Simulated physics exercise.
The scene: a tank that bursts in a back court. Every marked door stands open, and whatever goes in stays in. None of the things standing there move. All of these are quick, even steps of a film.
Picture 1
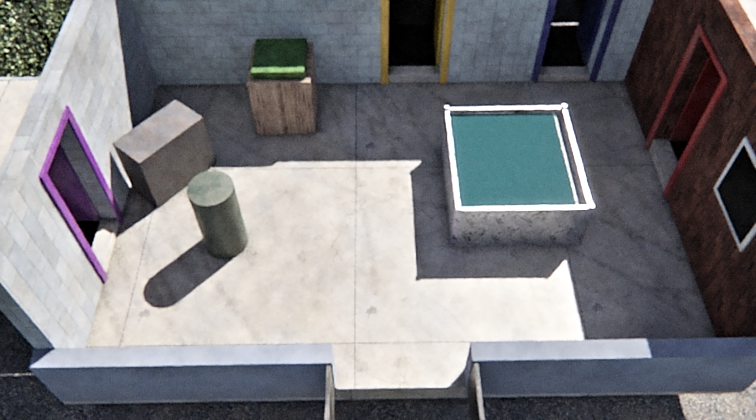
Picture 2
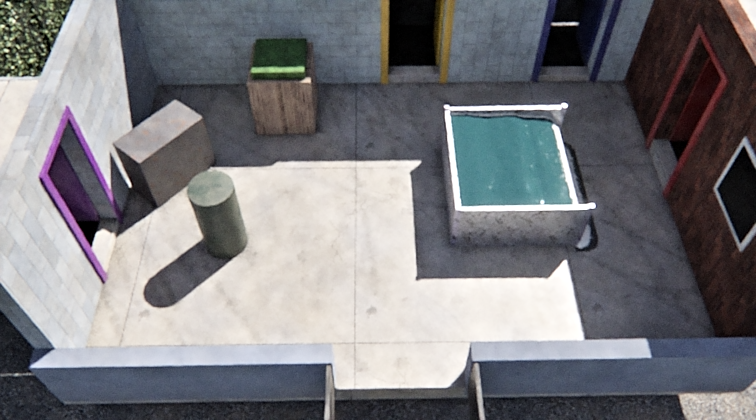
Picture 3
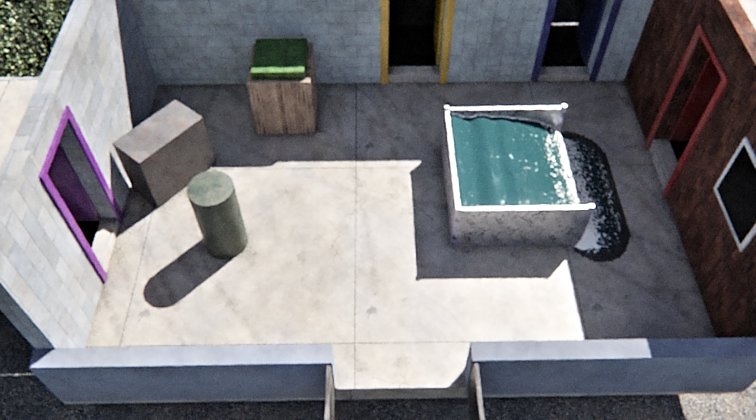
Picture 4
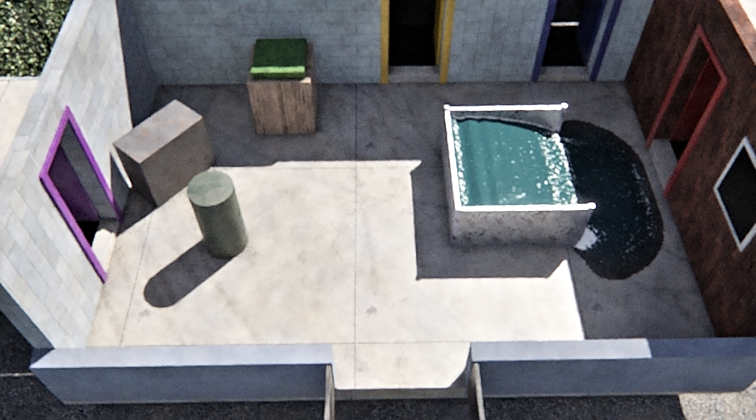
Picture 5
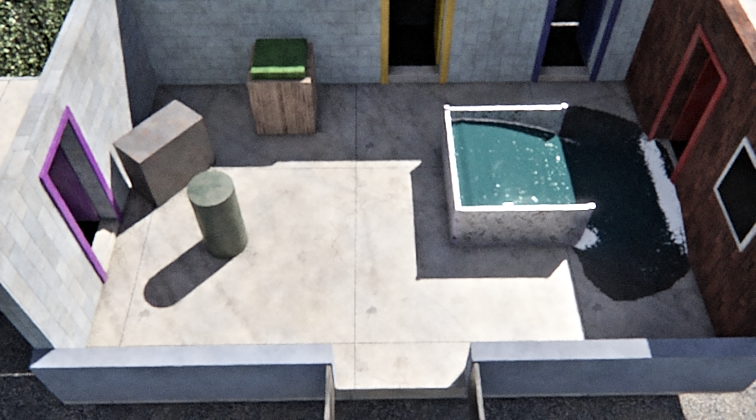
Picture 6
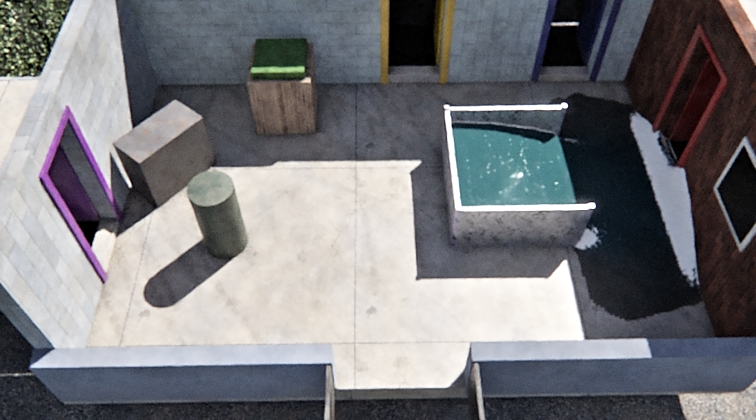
The clip opens on a walled court with a full, still tank of teal water, a green cylinder and blocks standing to its left. The tank's right side gives way and water pours out, spreading dark across the floor to the reddish right wall, then along it, edged with white foam.
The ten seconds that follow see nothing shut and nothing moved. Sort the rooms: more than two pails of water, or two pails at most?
Blue door - more than two pails; red door - more than two pails; yellow door - two pails at most; purple door - two pails at most.
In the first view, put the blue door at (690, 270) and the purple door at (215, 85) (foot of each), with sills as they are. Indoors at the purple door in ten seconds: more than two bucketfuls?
I'd say the purple one doesn't reach it.
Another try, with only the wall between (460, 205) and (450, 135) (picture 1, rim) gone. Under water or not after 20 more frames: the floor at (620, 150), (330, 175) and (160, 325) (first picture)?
Untouched, submerged, submerged.
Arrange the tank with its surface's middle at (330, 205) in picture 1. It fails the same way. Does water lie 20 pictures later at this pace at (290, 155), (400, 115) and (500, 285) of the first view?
Spot one is not touched, spot two is not touched, spot three is touched.
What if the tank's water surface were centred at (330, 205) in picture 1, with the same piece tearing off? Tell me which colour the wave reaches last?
Answer: The purple one.
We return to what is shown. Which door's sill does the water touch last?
Answer - the one in purple.
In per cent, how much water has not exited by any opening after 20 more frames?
That comes to around 90 in a hundred.
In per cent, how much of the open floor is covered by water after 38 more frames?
Near 90 in a hundred.
A moment on, water covers 15 % of the floor; the blue door wet at the sill, nothing in, the red door far over two buckets in, the yellow door not reached, the purple door not reached.
Next, water covers 25 % of the floor; the blue door under two buckets in, the red door far over two buckets in, the yellow door not reached, the purple door not reached.
Then, water covers 55 % of the floor; the blue door over two buckets in, the red door far over two buckets in, the yellow door wet at the sill, nothing in, the purple door not reached.
Later, water covers 90 % of the floor; the blue door over two buckets in, the red door far over two buckets in, the yellow door wet at the sill, nothing in, the purple door wet at the sill, nothing in.
In the end, water covers 100 % of the floor; the blue door over two buckets in, the red door far over two buckets in, the yellow door wet at the sill, nothing in, the purple door wet at the sill, nothing in.
